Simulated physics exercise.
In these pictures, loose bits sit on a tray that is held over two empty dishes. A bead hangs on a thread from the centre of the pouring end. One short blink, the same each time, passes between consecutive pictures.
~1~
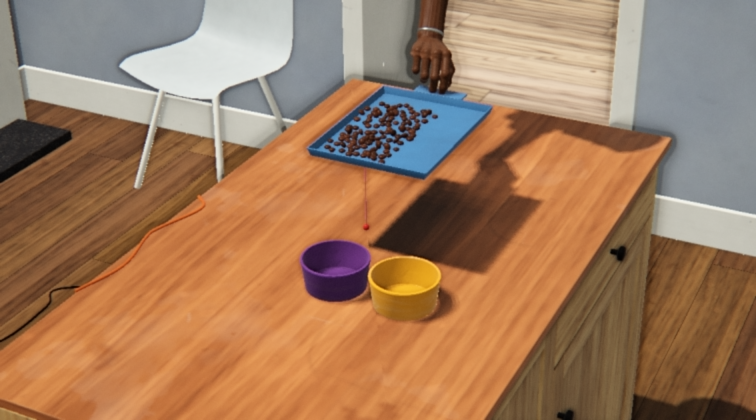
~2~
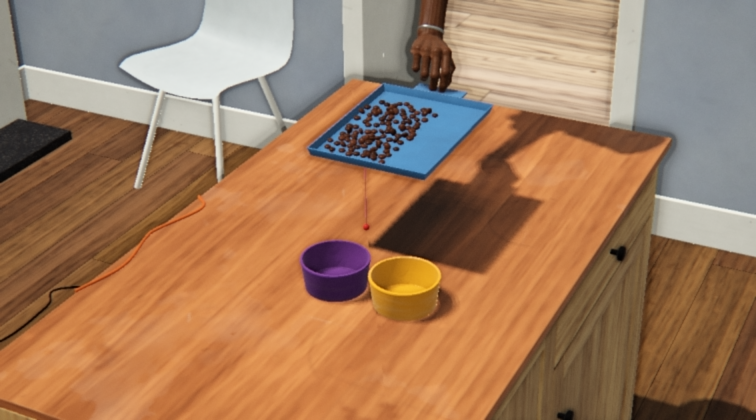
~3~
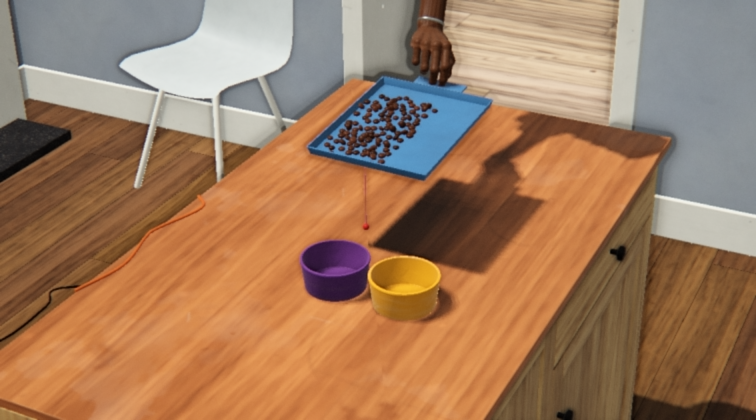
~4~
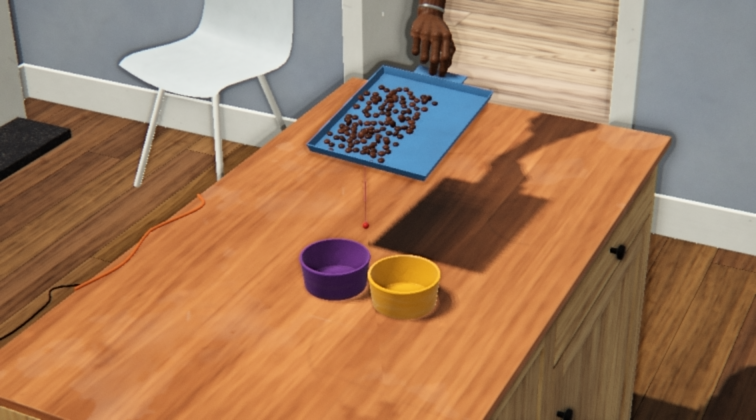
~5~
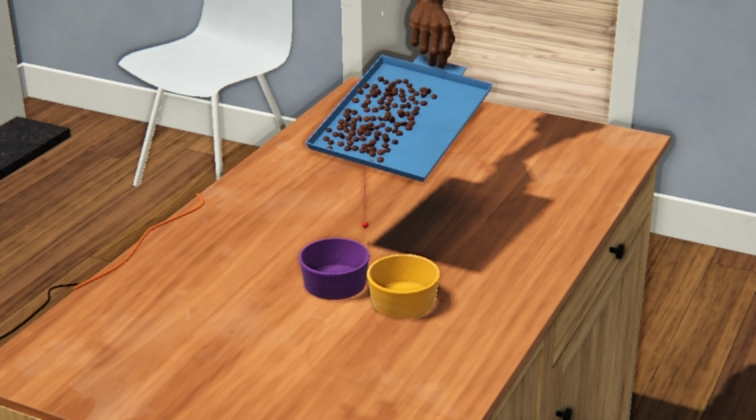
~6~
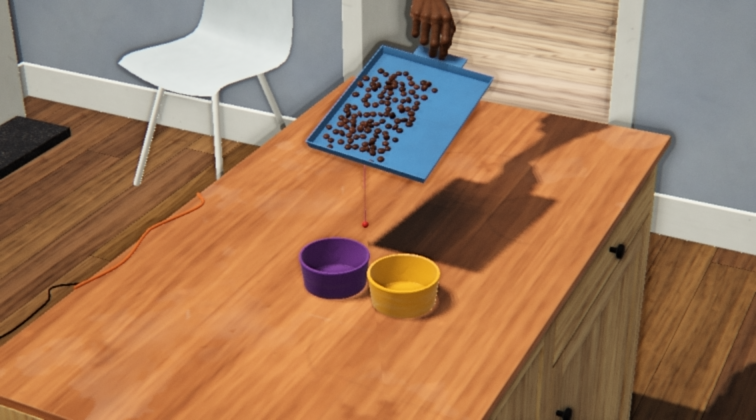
A blue tray scattered with small dark brown pieces is held by a hand with a bracelet above the far end of a wooden table, seen from above at an angle in a room with a white chair. A purple dish and a yellow one sit empty below, near a red bead on a thread. The hand slowly raises the handle end, tilting the tray toward its lower right corner, while the camera stays still.
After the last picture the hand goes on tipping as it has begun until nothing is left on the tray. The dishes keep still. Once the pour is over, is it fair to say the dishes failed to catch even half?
Yes: Catch is a minority.
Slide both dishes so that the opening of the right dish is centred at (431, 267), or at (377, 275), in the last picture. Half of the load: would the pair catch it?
Result - try one, past the halfway mark; try two, below the halfway mark.
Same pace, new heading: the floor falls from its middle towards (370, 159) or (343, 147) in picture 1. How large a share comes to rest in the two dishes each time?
Close to 50 percent first and close to 0 percent second.
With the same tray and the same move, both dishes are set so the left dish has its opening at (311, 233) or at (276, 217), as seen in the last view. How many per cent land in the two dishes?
First 60 per cent, second 10 per cent.
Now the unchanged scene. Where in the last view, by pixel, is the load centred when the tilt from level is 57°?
Look about (388, 162) in the last picture.
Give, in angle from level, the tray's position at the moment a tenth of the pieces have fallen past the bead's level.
The tilt then is about 65°.
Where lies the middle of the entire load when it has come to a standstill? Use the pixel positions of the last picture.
Near pixel (404, 277).
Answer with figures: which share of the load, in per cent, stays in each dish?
Left dish: 10 per cent; right dish: 20 per cent.
Shortly afterwards, tray tipped steeply; the bulk on the tray; a little in the air.
Next, tray tipped right over; a little on the tray; near a quarter in the right dish; a little in the left dish; near half outside both; a little in the air.
Some moments later, tray tipped past a quarter turn; near a quarter in the right dish; a little in the left dish; near two thirds outside both.
In the end, tray tipped past a quarter turn; near a quarter in the right dish; a little in the left dish; near two thirds outside both.
